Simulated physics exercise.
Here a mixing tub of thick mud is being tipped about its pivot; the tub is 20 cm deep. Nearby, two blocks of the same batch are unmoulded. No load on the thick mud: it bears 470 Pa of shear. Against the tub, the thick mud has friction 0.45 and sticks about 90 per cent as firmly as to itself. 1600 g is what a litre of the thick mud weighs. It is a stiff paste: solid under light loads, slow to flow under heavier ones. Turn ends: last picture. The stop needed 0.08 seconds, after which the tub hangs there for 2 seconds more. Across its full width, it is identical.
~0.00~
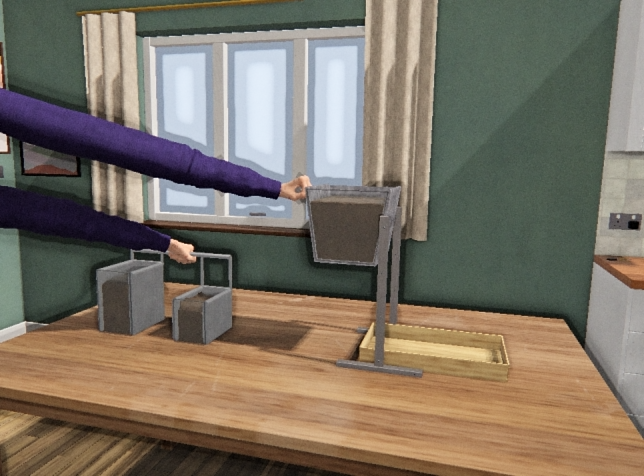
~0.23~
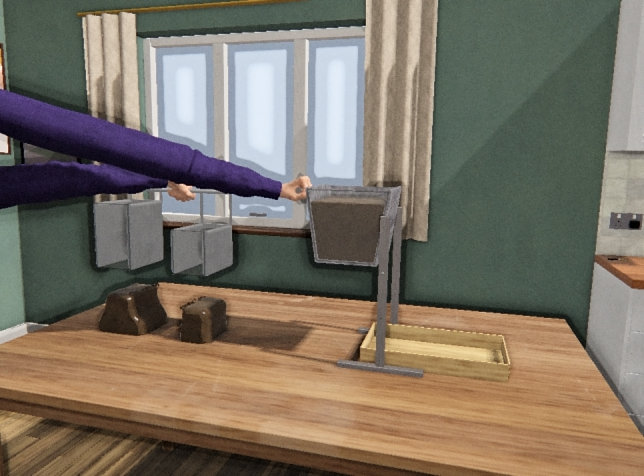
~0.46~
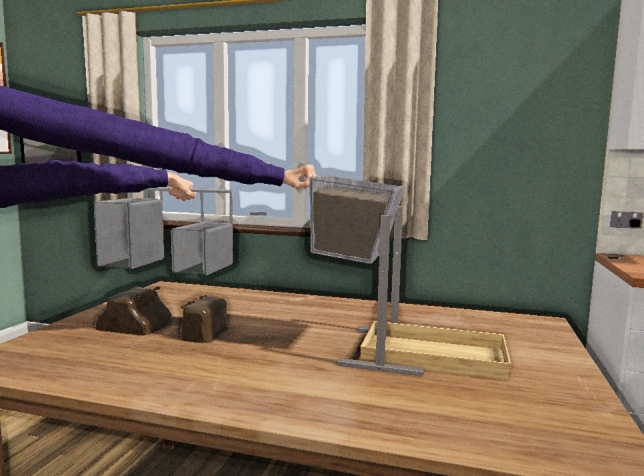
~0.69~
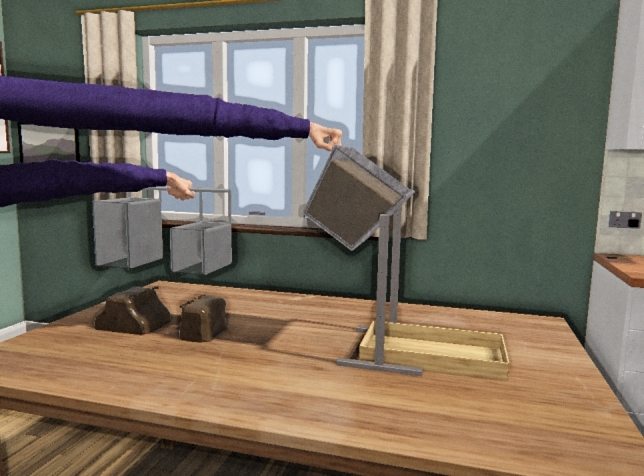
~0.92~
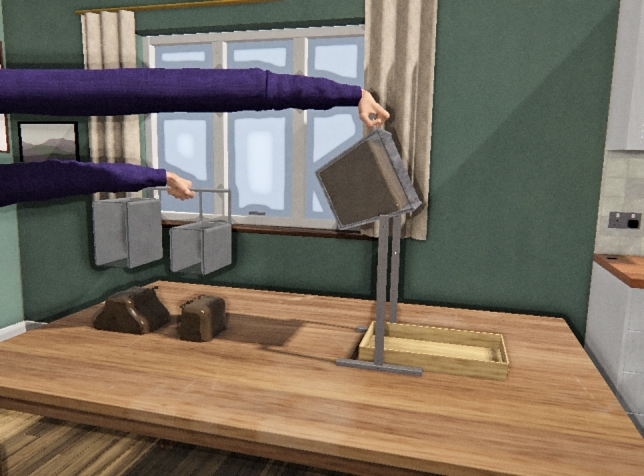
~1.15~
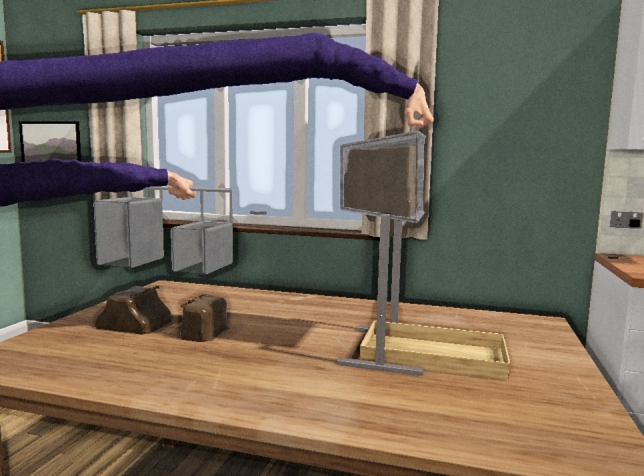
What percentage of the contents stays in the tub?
Near 43 %.
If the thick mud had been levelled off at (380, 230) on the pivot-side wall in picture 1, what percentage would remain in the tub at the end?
Result: Approx. 100 % remaining in tub.
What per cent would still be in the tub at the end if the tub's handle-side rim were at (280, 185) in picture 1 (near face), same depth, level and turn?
Close to 30 per cent would still be in the tub.
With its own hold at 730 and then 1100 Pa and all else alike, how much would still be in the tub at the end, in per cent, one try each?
In turn about 65 %, 100 %.
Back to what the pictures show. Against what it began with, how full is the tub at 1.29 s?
It comes to about 85 percent of the start.
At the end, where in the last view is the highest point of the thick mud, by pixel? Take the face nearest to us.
Peak location: Approx. (371, 184).
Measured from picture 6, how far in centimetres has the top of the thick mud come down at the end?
Roughly 10 cm.
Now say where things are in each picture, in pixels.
Handle-side rim at (308, 188), tilt 0 degrees; top of the thick mud at (320, 201); blocks stand 18 cm, 11 cm (left to right), in the first picture.
Handle-side rim at (309, 189), tilt 0 degrees; top of the thick mud at (321, 201); blocks stand 14 cm, 11 cm (left to right), in the second picture.
Handle-side rim at (313, 178), tilt 7 degrees; top of the thick mud at (318, 192); blocks stand 12 cm, 11 cm (left to right), in the third picture.
Handle-side rim at (338, 147), tilt 34 degrees; top of the thick mud at (335, 162); blocks stand 12 cm, 11 cm (left to right), in the fourth picture.
Handle-side rim at (379, 131), tilt 64 degrees; top of the thick mud at (367, 142); blocks stand 12 cm, 11 cm (left to right), in the fifth picture.
Handle-side rim at (418, 134), tilt 88 degrees; top of the thick mud at (403, 146); blocks stand 12 cm, 11 cm (left to right), in the sixth picture.
After 1.29 s, the tub is at 88 degrees and holds 87 %.
After 1.46 s, the tub is at 88 degrees and holds 58 %.
After 1.63 s, the tub is at 88 degrees and holds 45 %.
After 1.80 s, the tub is at 88 degrees and holds 43 %.
After 3.15 s, at the end, the tub is at 88 degrees and holds 43 %.
